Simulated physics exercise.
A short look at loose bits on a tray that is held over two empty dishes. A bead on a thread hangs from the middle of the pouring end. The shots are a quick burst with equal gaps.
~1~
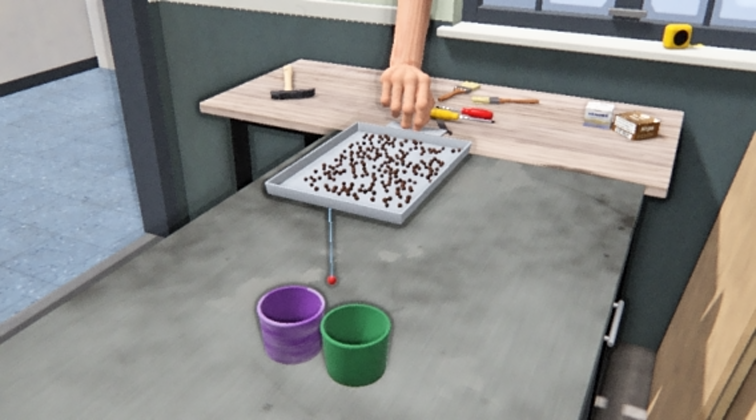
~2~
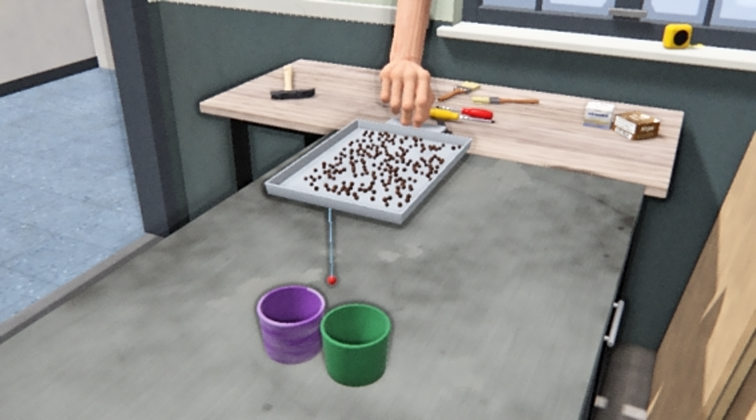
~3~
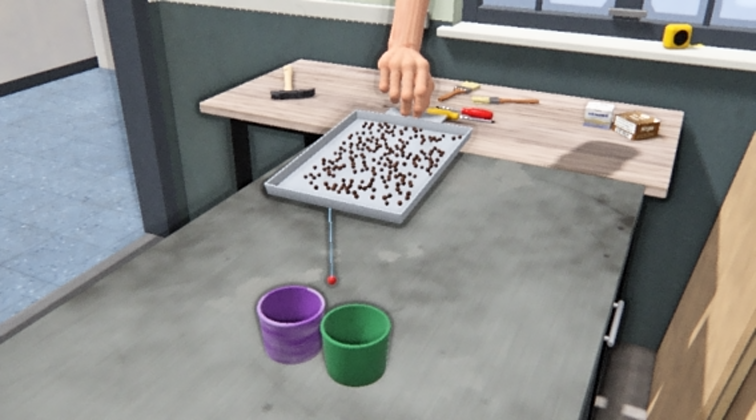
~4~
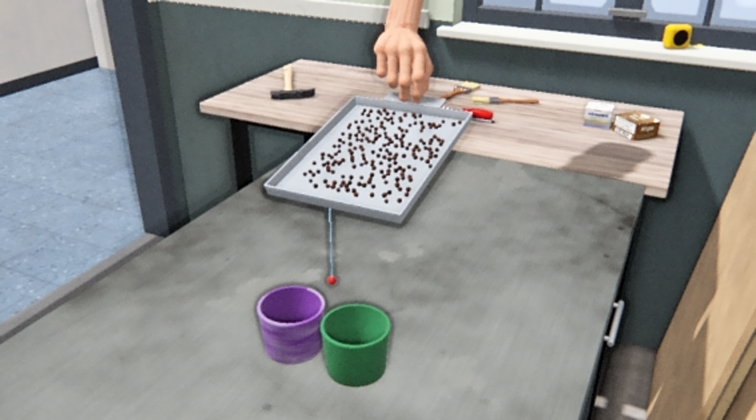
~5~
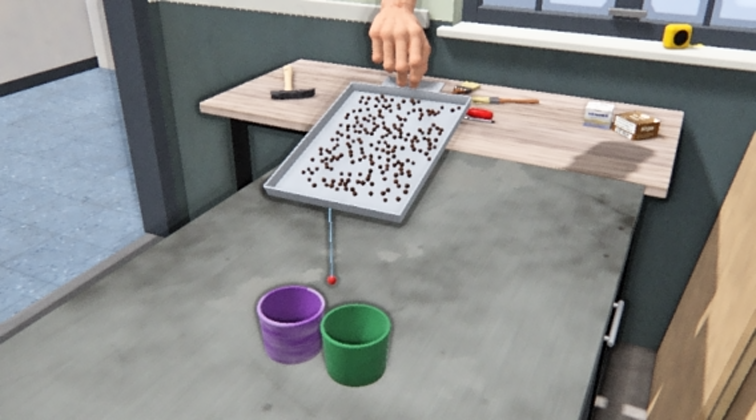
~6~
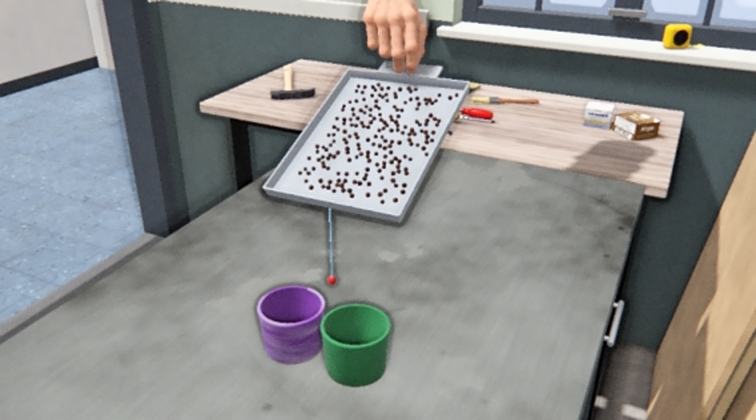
A tray scattered with small brown berries lay almost flat above a grey table, then a hand steadily raised its far end, tilting it toward the purple and green dishes at the front.
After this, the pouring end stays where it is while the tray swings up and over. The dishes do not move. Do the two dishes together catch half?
The two hold over half of the load.
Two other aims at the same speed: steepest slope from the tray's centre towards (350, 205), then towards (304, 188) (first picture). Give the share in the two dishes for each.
First some 70, then 0 per cent.
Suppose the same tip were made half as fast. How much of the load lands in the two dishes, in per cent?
It comes to 70 per cent or so.
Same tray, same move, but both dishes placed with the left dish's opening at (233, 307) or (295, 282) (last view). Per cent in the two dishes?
Roughly 20 per cent, and 20 per cent.
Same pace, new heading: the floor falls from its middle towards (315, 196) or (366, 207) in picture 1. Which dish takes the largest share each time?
In turn: The left dish; the right one.
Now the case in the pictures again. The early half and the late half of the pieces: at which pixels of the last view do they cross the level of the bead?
The first part at (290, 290); the rest at (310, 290).
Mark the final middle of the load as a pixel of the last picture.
Close to (295, 345).
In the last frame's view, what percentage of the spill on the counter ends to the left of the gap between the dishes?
About 90 per cent.
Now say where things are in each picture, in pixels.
Corners of the pouring end (268, 183) and (400, 213), level; middle of the load (382, 166), allspice berries; left dish (275, 339); right dish (340, 361); bead on its thread (332, 280), in the first frame.
Corners of the pouring end (268, 183) and (400, 213), level; middle of the load (382, 164), in the second frame.
Corners of the pouring end (267, 183) and (400, 213), tipped barely, level across its low end; middle of the load (381, 158), in the third frame.
Corners of the pouring end (266, 184) and (399, 213), tipped a little, level across its low end; middle of the load (381, 150), in the fourth frame.
Corners of the pouring end (266, 186) and (399, 213), tipped clearly, level across its low end; middle of the load (379, 142), in the fifth frame.
Corners of the pouring end (265, 187) and (398, 214), tipped clearly, level across its low end; middle of the load (376, 137), roughly half on the move; left dish (275, 339); right dish (340, 361), in the sixth frame.
Just after the last frame, tray tipped steeply; the larger part on the tray; roughly a quarter in the air.
A moment on, tray tipped past a quarter turn; roughly two thirds on the tray; just a few in the right dish; about a tenth in the left dish; about a tenth outside both; just a few in the air.
Further on, tray tipped past a quarter turn; roughly a quarter in the right dish; roughly half in the left dish; roughly a quarter outside both.
When it is over, tray tipped past a quarter turn; roughly a quarter in the right dish; roughly half in the left dish; roughly a quarter outside both.
